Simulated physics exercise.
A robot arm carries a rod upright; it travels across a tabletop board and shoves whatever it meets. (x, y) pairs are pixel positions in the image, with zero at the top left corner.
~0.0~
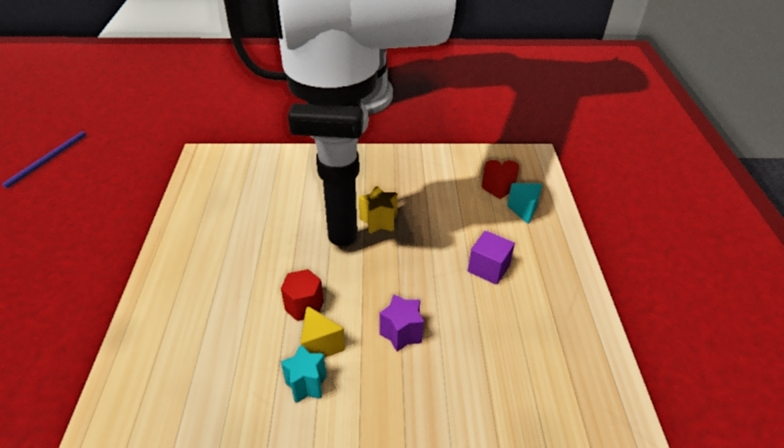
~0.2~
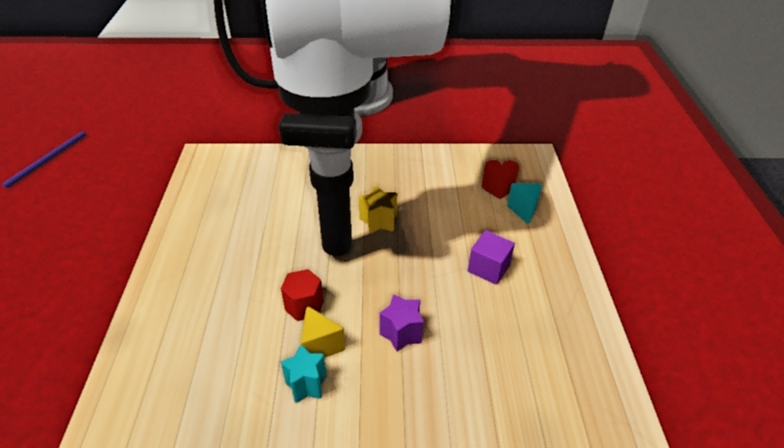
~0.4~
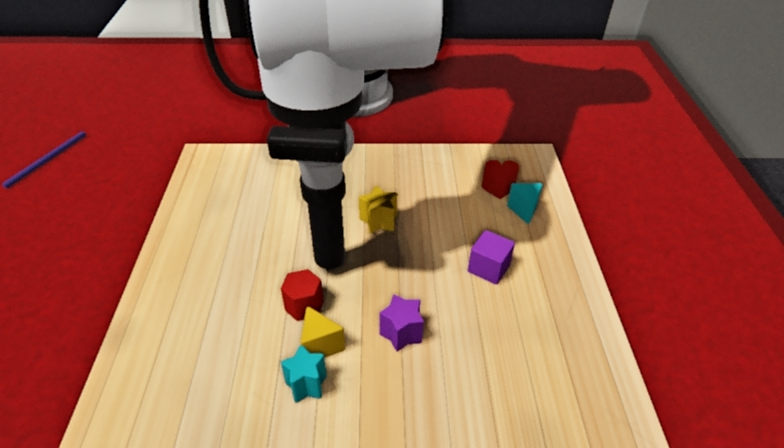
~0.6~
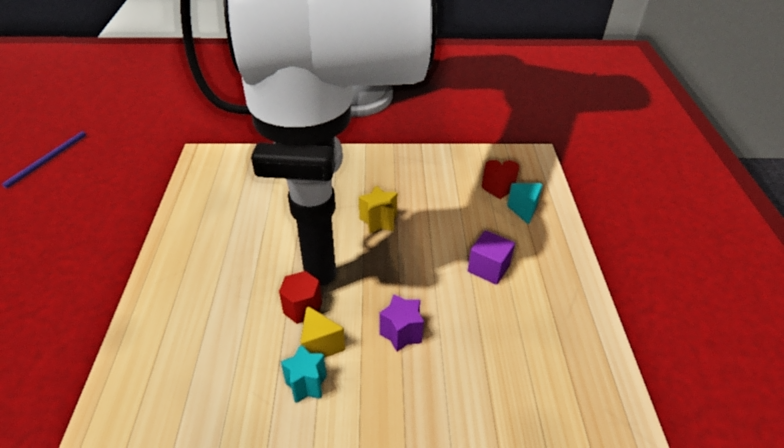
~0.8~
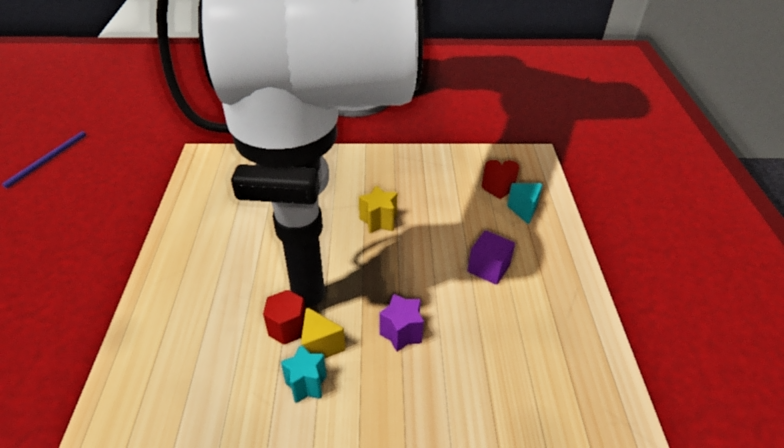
A robot arm moves its black rod toward the viewer and nudges a red block left.
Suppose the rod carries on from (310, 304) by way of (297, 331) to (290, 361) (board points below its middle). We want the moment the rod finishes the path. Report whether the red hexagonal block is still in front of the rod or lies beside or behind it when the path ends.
Gone from the front.
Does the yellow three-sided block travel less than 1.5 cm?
I believe not.
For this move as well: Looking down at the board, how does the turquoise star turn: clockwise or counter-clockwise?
Looking down on the board, it turns clockwise.
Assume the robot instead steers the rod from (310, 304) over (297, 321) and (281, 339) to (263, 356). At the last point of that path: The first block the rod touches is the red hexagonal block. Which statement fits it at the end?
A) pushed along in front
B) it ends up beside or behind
I'll go with A - pushed along in front.
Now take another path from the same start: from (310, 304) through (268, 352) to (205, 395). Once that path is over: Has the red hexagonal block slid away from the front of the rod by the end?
Answer: No.
On the path given first. Halfway along, rod (294, 322); red hexagonal block (262, 332), turned 20° clockwise; turquoise star (303, 366); yellow three-sided block (322, 335), turned 15° anticlockwise.
At the end, rod (288, 351); red hexagonal block (246, 348), turned 45° clockwise; turquoise star (304, 371), turned 20° clockwise; yellow three-sided block (329, 345), turned 60° anticlockwise.
